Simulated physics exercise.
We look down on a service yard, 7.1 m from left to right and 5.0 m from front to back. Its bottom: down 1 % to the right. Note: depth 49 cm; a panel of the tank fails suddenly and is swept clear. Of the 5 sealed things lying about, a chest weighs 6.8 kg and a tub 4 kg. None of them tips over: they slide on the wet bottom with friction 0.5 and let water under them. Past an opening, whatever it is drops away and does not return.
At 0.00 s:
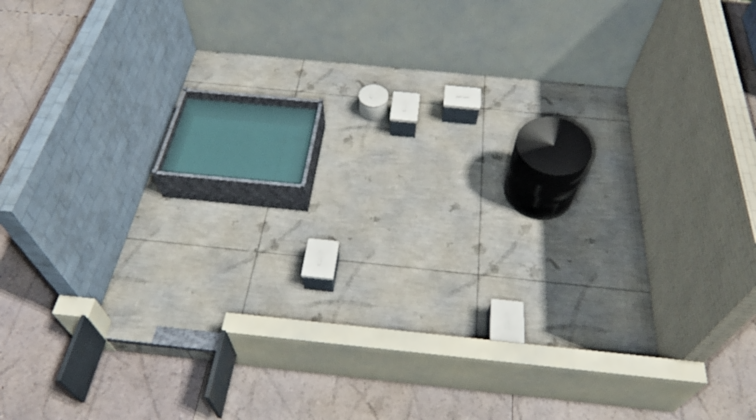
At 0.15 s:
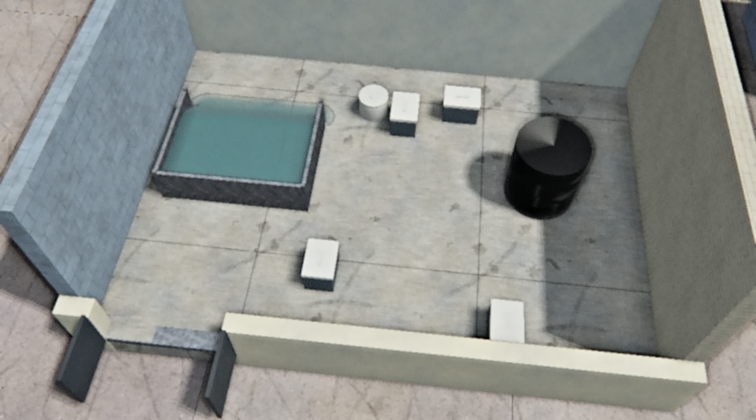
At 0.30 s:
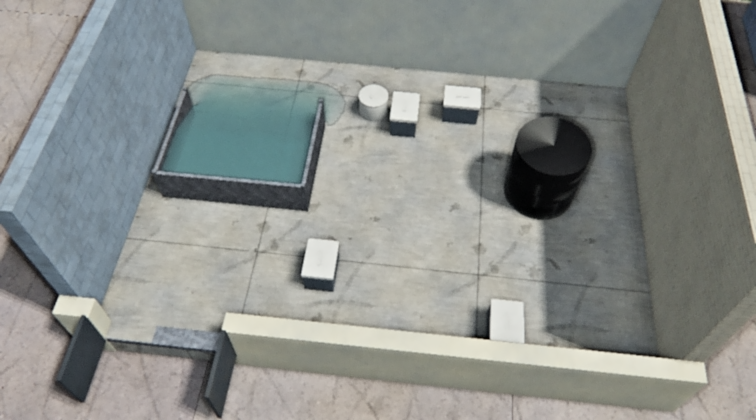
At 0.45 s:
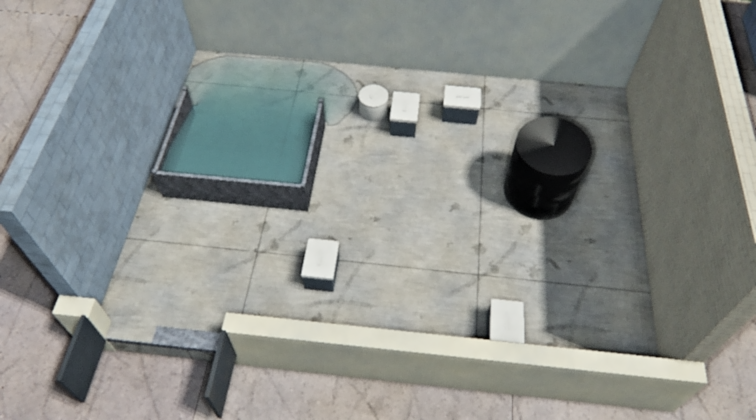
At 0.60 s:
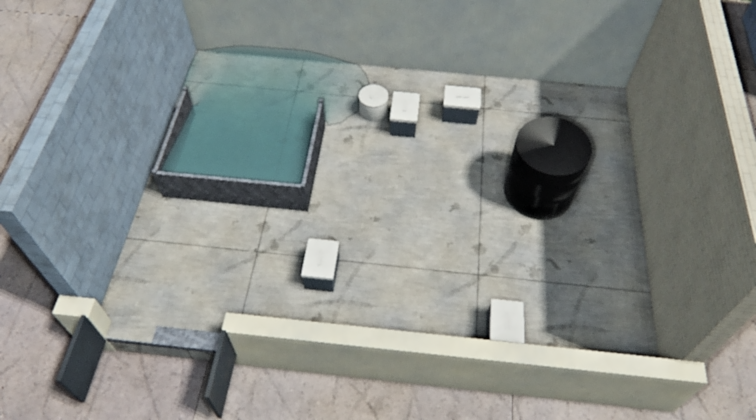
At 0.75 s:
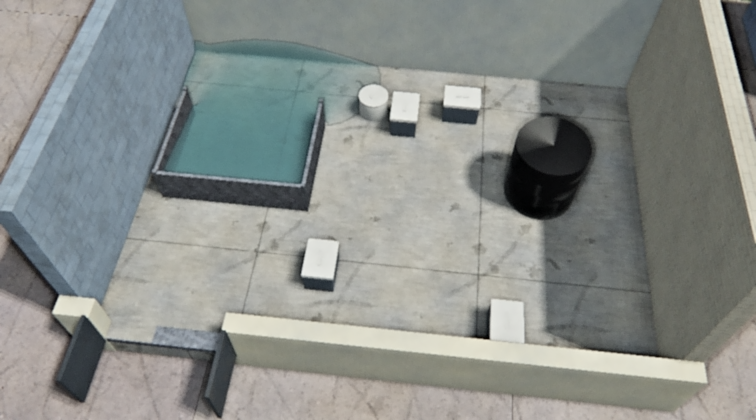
Teal water in a dark-rimmed rectangular tank, at the upper left of a walled yard, starts slipping out past its far side as that panel vanishes. A thin sheet spreads over the pale floor to the back wall and rightward around the white cylinder, while the pale blocks and black drum stay still.
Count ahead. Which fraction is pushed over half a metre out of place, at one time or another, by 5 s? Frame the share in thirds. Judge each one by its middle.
That comes to from one to two thirds.
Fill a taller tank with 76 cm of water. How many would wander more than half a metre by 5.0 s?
So the tally would be 3.
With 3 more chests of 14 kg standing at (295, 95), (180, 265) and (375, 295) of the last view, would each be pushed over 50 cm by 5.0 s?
Result, in sequence: Above the mark / below the mark / below the mark.
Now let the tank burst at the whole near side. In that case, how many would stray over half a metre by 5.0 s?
Count: 2.
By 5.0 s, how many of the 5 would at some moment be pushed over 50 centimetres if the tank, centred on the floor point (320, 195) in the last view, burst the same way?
In that case the number is 3.
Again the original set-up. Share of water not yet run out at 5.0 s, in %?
Still held: Near 96 %.
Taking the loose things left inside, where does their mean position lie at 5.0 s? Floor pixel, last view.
Averaged position, last view: Near pixel (460, 235).
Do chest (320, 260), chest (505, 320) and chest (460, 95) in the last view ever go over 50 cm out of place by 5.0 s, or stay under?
The first is inside the limit, the second inside the limit, and the third beyond the limit.
After 1.1 s 0 of 5 are over 50 cm from their spots; 0 afloat.
After 2.2 s 0 of 5 are over 50 cm from their spots; 0 afloat.
After 3.5 s 3 of 5 are over 50 cm from their spots; 1 afloat.
After 5.0 s 3 of 5 are over 50 cm from their spots, and 3 have been at some point; 1 afloat.
